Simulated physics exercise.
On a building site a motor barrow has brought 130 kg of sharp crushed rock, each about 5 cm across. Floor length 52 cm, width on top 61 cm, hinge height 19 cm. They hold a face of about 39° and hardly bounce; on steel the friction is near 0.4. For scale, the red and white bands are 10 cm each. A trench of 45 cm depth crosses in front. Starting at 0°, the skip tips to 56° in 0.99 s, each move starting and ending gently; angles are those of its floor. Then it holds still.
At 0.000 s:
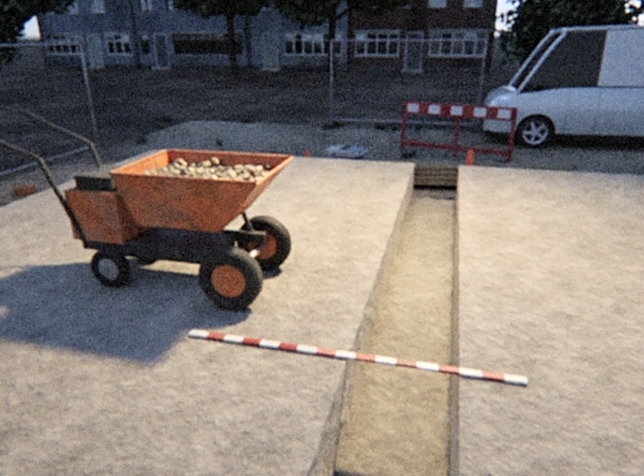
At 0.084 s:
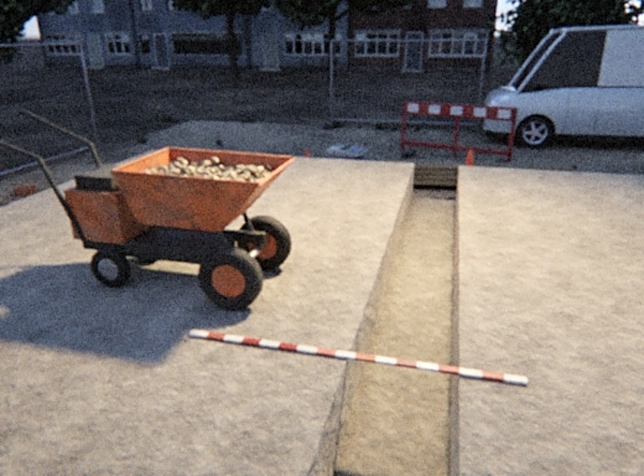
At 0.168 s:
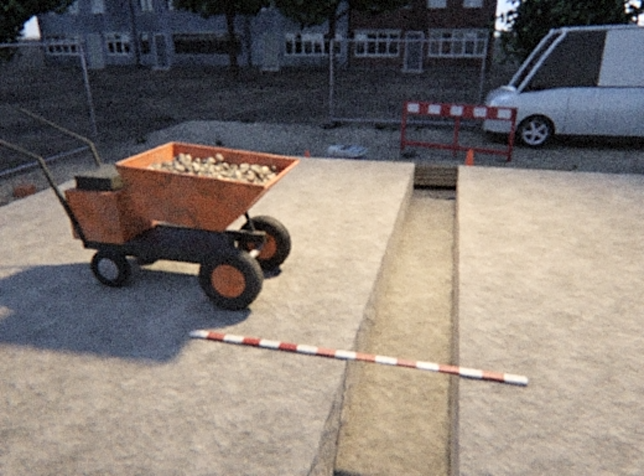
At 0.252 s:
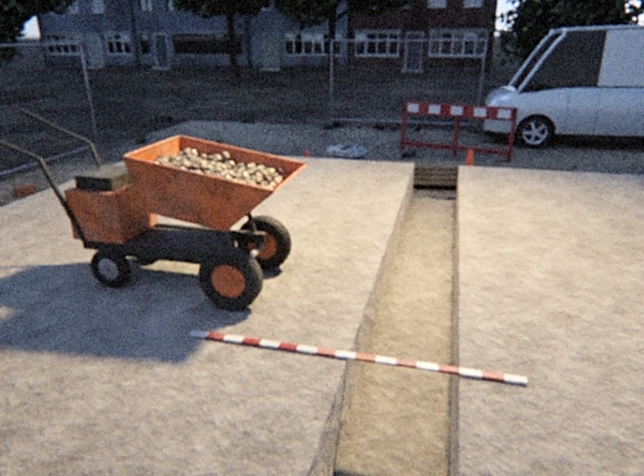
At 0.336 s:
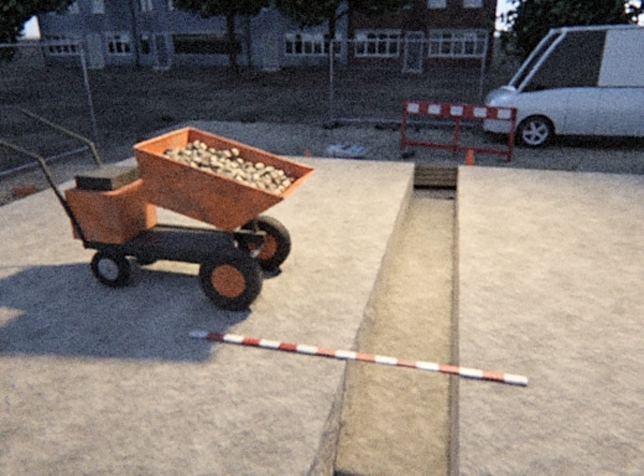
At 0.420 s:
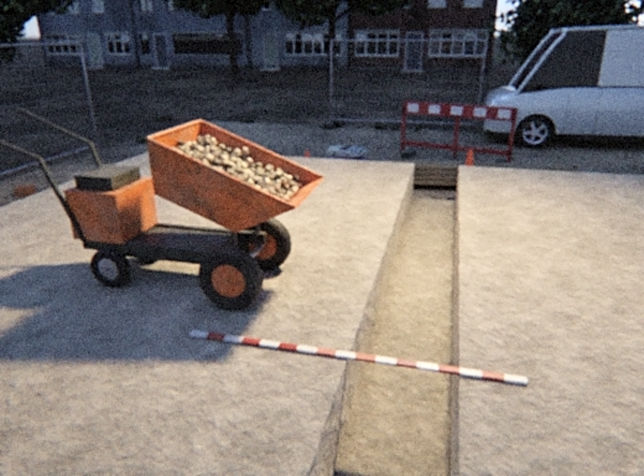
The clip opens on an orange motor barrow standing left of a narrow trench, its skip level and loaded with pale stones, a red-and-white striped pole lying across the ground. The skip then tilts gently, its rear rising and its front lip lowering toward the right, while the wheels stay put.
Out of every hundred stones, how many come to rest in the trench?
Some 22 per cent of it.
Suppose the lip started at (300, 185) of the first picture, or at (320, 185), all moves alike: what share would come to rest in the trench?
First some 30, then 30 per cent.
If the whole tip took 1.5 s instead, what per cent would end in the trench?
It would be near 15 per cent.
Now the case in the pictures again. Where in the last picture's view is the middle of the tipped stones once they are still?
Around (398, 368).
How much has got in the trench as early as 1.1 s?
About 0 per cent by then.
After 0.7 s the floor is at 47°; 100 % in the skip; the foremost stones are at (316, 230).
After 1.1 s the floor is at 56°; 97 % in the skip, 3 % short of the trench, 1 % in the trench; the foremost stones are at (365, 291).
After 1.4 s the floor is at 56°; 81 % in the skip, 6 % short of the trench, 12 % in the trench; the foremost stones are at (429, 370).
After 3.4 s the floor is at 56°; 71 % in the skip, 7 % short of the trench, 22 % in the trench; the foremost stones are at (450, 385).
